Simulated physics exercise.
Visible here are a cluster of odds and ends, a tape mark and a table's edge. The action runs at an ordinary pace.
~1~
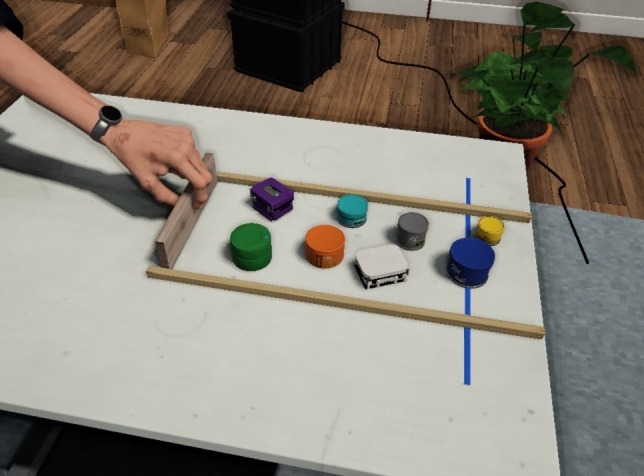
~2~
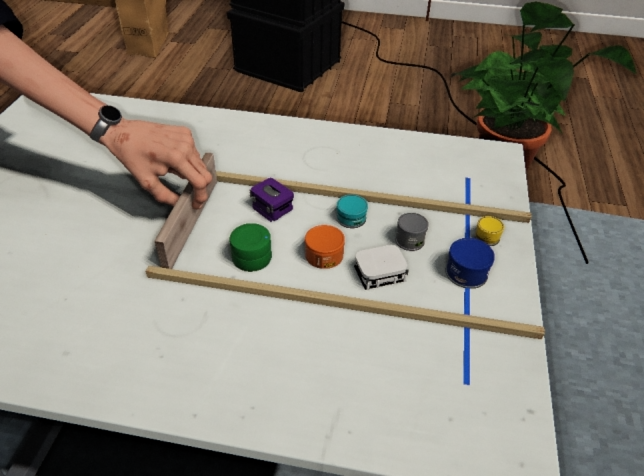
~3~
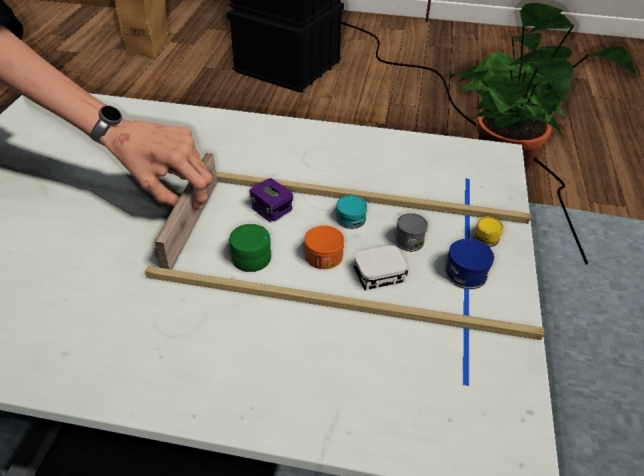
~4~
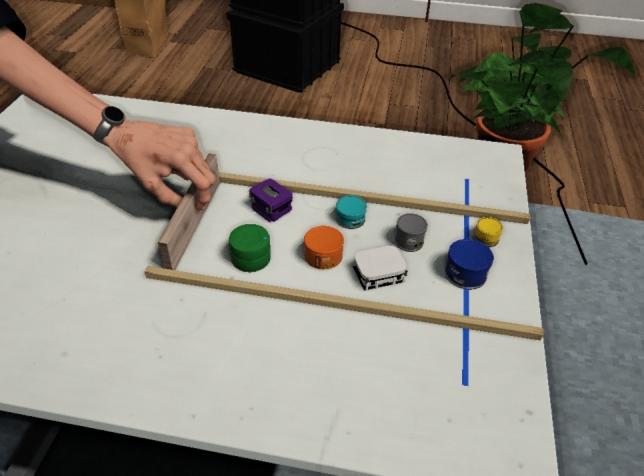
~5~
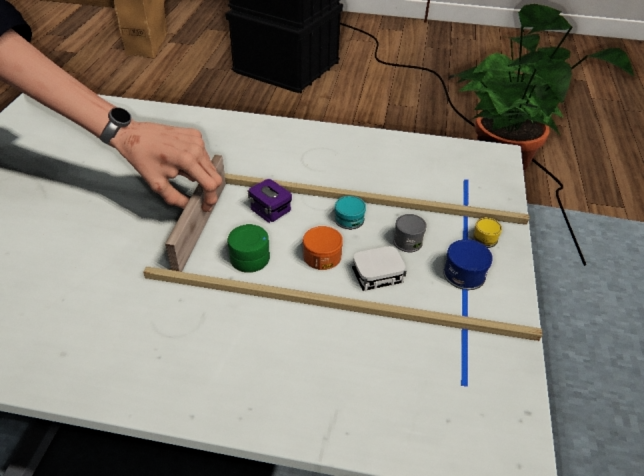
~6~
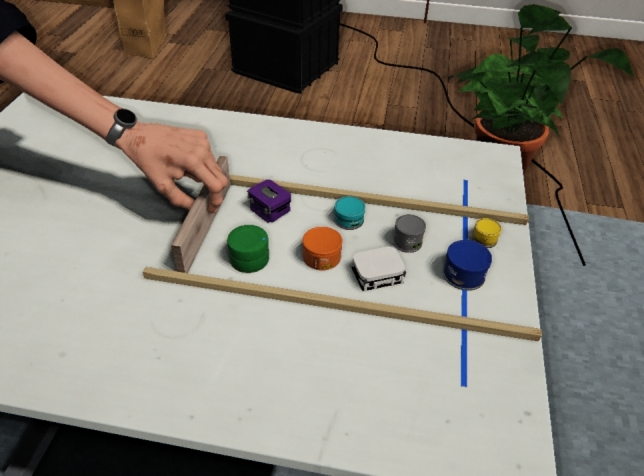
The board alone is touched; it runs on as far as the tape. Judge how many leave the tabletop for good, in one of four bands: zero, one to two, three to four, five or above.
Missing: Below three, above nil.
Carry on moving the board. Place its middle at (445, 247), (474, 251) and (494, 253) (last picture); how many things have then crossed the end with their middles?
In order, that gives 1, then 2, then 4.
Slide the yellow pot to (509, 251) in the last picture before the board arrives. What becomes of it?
Result: It does not stay.
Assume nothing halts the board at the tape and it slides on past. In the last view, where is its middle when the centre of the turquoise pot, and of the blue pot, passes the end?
The middle is at (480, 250) when it's the turquoise pot, and at (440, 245) when it's the blue pot.
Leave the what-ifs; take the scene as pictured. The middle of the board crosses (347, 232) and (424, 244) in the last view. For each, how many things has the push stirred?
First 5, after that 8.
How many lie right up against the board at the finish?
It ends up touching 3.
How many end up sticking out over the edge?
I'd put it at 2.
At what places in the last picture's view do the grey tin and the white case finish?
Grey tin at about (508, 244), white case at about (526, 283).
Early on, none off yet; yellow pot at rest near (487, 233); blue pot at rest near (467, 265); grey tin at rest near (409, 234).
A while later, none off yet; yellow pot travelled about its own width near (505, 238); blue pot travelled about its own width near (524, 262); grey tin travelled well along near (471, 239).
Finally, the number that fall off is one or two; lost, blue pot and yellow pot.
